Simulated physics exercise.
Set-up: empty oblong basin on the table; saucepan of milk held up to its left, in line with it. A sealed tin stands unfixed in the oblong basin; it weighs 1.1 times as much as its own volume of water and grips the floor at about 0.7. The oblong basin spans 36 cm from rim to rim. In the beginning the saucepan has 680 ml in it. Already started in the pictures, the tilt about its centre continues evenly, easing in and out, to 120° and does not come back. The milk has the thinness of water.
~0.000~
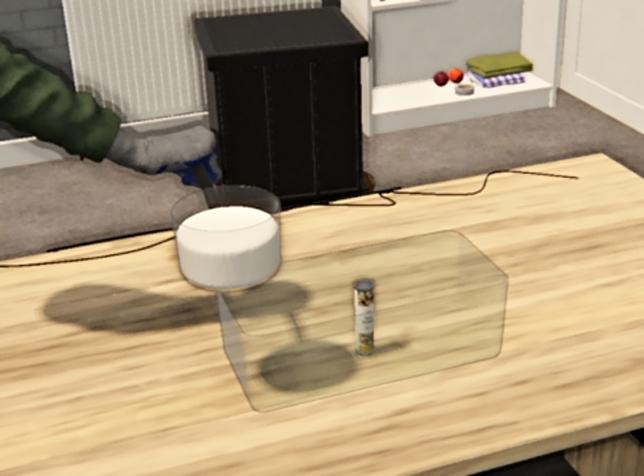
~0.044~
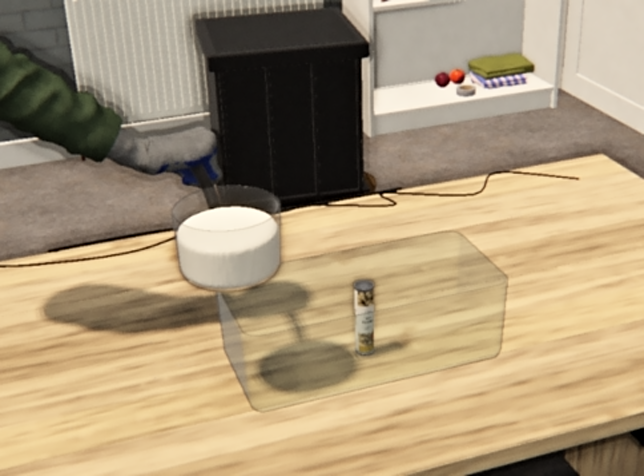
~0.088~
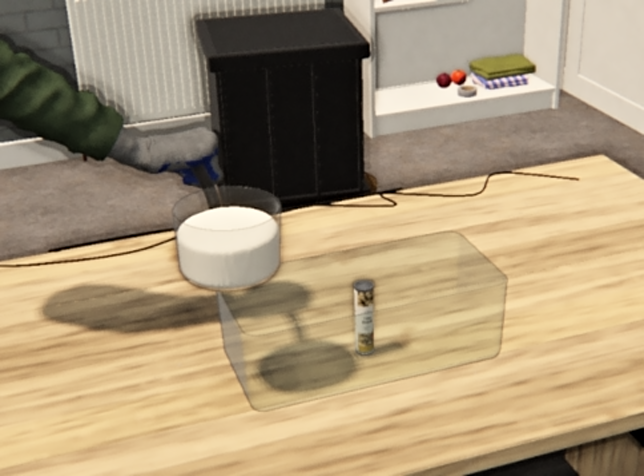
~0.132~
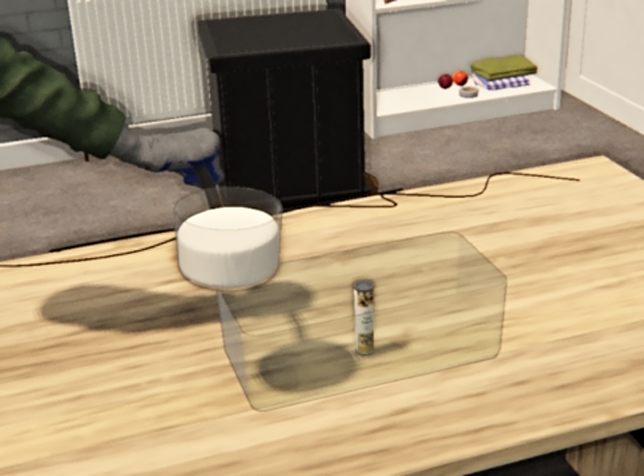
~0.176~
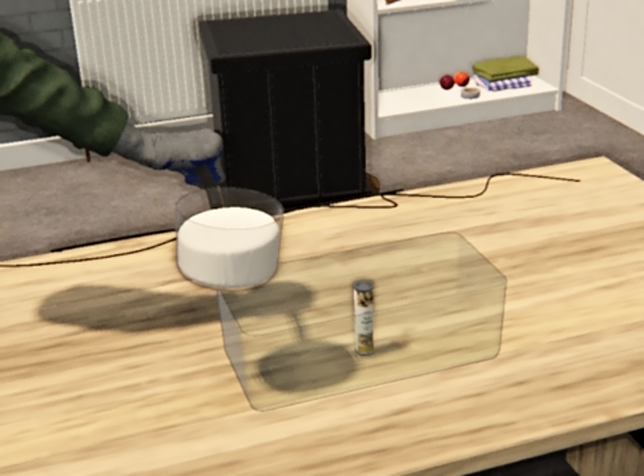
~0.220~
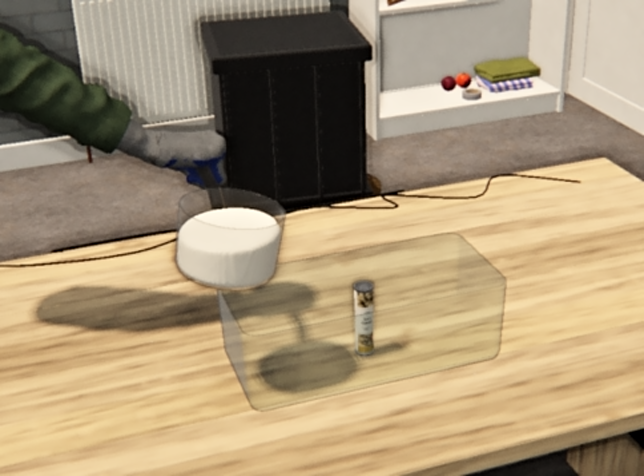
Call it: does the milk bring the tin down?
Call: Not brought down.
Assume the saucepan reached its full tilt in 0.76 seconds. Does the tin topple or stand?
After the tilt, the tin is still standing.
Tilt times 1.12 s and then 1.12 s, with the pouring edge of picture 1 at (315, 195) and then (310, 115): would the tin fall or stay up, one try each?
First it tips over; then it tips over.
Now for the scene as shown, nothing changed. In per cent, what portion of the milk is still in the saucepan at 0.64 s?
Close to 68 in a hundred.
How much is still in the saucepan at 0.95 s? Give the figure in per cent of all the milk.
Around 9 in a hundred.
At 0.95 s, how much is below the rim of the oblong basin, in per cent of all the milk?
That comes to about 86 percent.
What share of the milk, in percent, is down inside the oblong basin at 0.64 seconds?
The basin holds roughly 10 in a hundred parts at that moment.
Then, 0.64 s in, the tilt is 73° and 68 per cent is still to pour; the tin stands where it began.
Then, 0.95 s in, the tilt is 113° and 9 per cent is still to pour; the tin stands where it began.
Then, 1.27 s in, the tilt is 120° and 0 per cent is still to pour; the tin stands where it began.
Then, 1.62 s in, the tilt is 120° and 0 per cent is still to pour; the tin stands where it began.
Finally, the tin stands where it began.
